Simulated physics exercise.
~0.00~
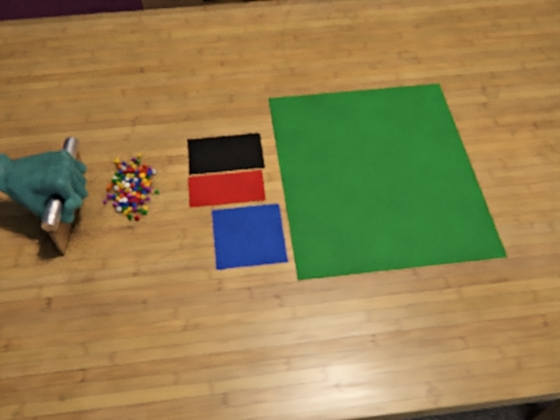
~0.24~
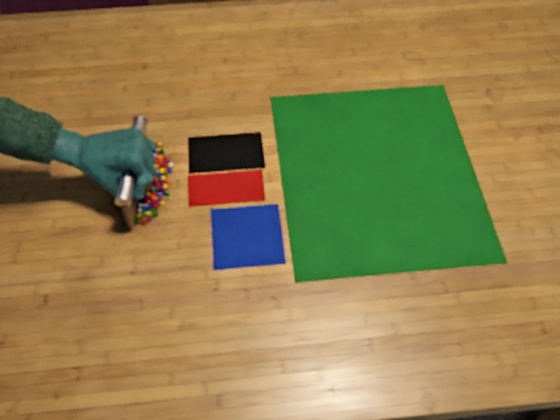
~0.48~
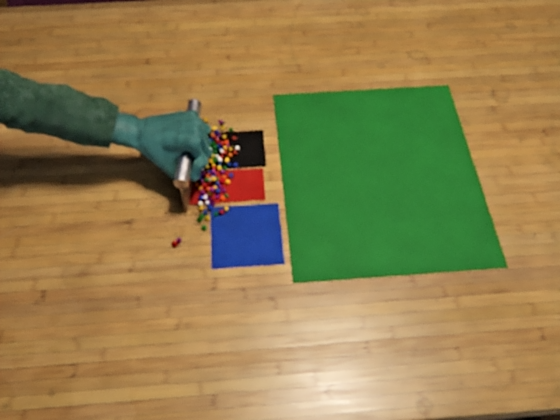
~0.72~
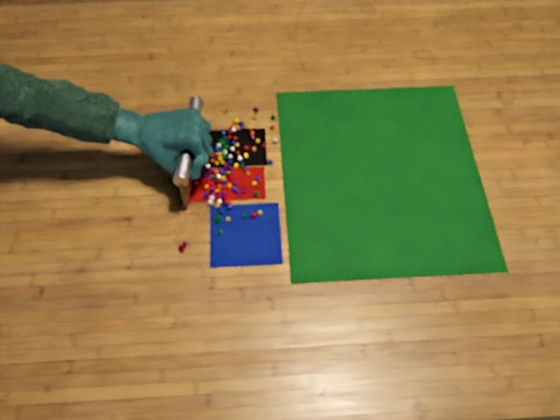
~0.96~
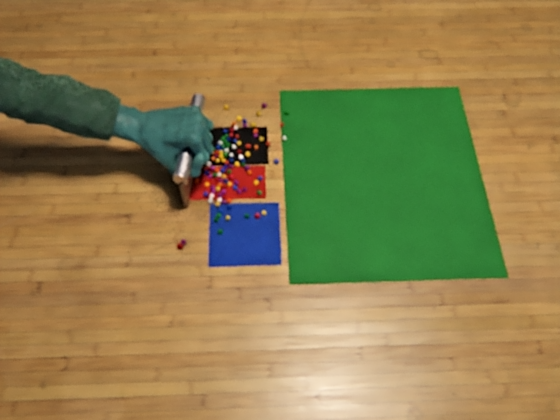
Gloved hand pushing colourful beads rightwards with a scraper, then stopping as they scatter mostly over black and red mats.
